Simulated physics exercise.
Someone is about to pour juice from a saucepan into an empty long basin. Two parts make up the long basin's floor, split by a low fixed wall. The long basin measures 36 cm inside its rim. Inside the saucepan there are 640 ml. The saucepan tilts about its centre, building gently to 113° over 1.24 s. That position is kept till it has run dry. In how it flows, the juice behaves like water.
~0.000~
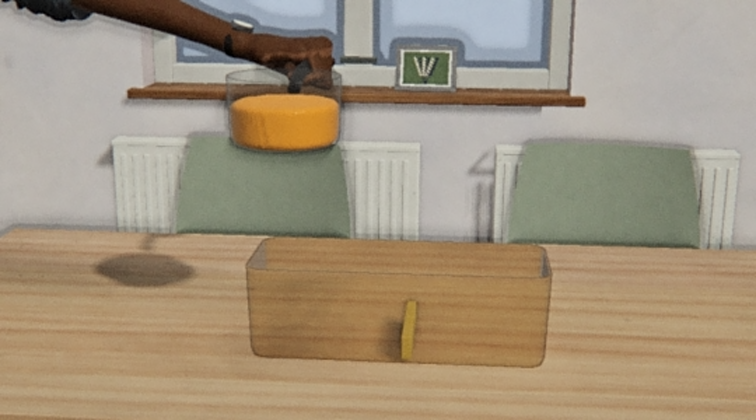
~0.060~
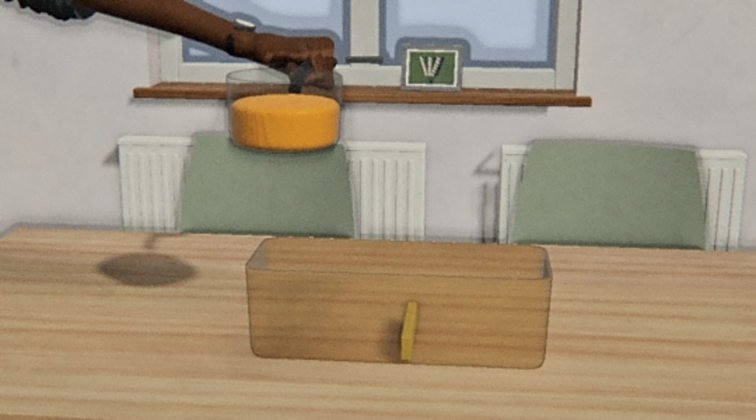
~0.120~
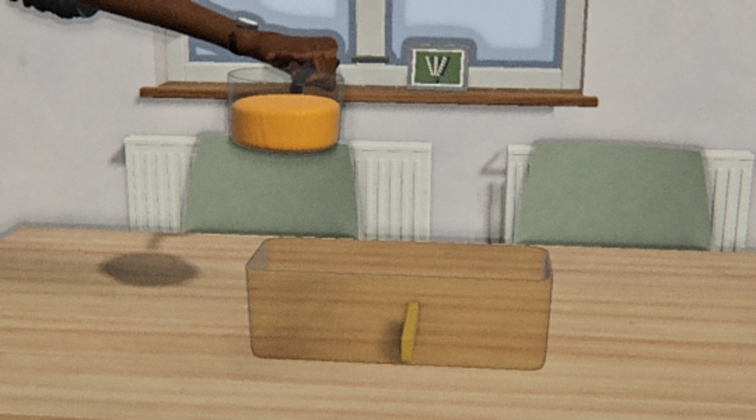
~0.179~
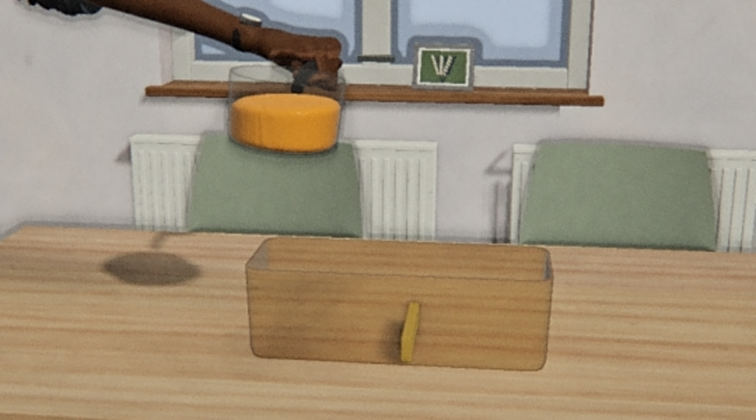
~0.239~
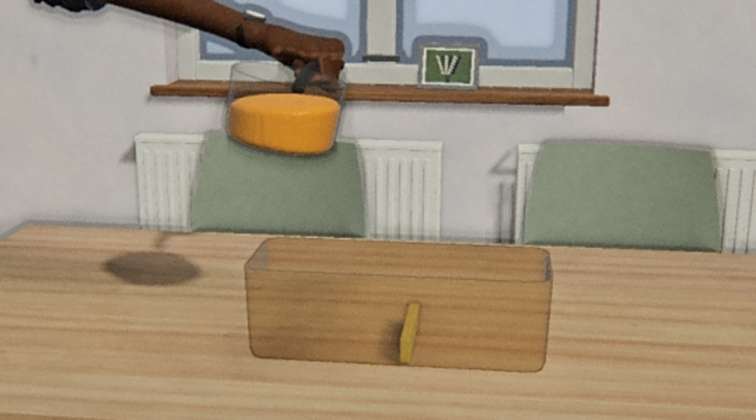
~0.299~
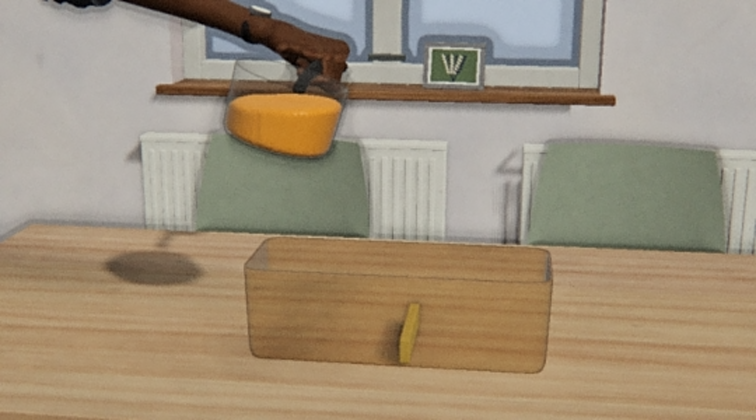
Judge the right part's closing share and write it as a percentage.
I would judge it at 34 per cent.
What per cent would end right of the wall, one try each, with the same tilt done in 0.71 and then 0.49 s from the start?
About 20 %, then about 15 %.
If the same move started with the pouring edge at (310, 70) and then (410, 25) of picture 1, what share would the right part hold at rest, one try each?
Try 1: Approx. 10 %; try 2: Approx. 90 %.
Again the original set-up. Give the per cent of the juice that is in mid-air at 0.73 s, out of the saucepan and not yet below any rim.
Some 30 per cent.
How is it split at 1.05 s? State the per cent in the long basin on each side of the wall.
Some 42 per cent left and 30 right.
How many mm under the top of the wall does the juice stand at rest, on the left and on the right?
Roughly 12 mm on the left side and roughly 20 mm on the right.
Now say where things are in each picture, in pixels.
It leans 0°; its right rim is at (340, 78); the juice meets the walls at (232, 101) and (339, 103); the long basin's rim runs from (255, 254) to (548, 263); the wall's top is at (409, 319), in the first picture.
It leans 1°; its right rim is at (341, 79); the juice meets the walls at (233, 101) and (339, 104), in the second picture.
It leans 3°; its right rim is at (342, 81); the juice meets the walls at (233, 101) and (339, 104), in the third picture.
It leans 6°; its right rim is at (344, 84); the juice meets the walls at (234, 101) and (340, 104), in the fourth picture.
It leans 10°; its right rim is at (345, 88); the juice meets the walls at (233, 102) and (341, 105), in the fifth picture.
It leans 15°; its right rim is at (347, 94); the juice meets the walls at (233, 100) and (341, 105), in the sixth picture.
After 0.73 s the tilt is 72° and 65 per cent is still to pour, 4 is left of the wall and 0 right of it.
After 1.05 s the tilt is 106° and 11 per cent is still to pour, 43 is left of the wall and 30 right of it.
After 1.38 s the tilt is 113° and 0 per cent is still to pour, 65 is left of the wall and 33 right of it.
After 1.74 s the tilt is 113° and 0 per cent is still to pour, 64 is left of the wall and 34 right of it.
In the end 64 per cent lies left of the wall, 34 right of it and 2 outside.
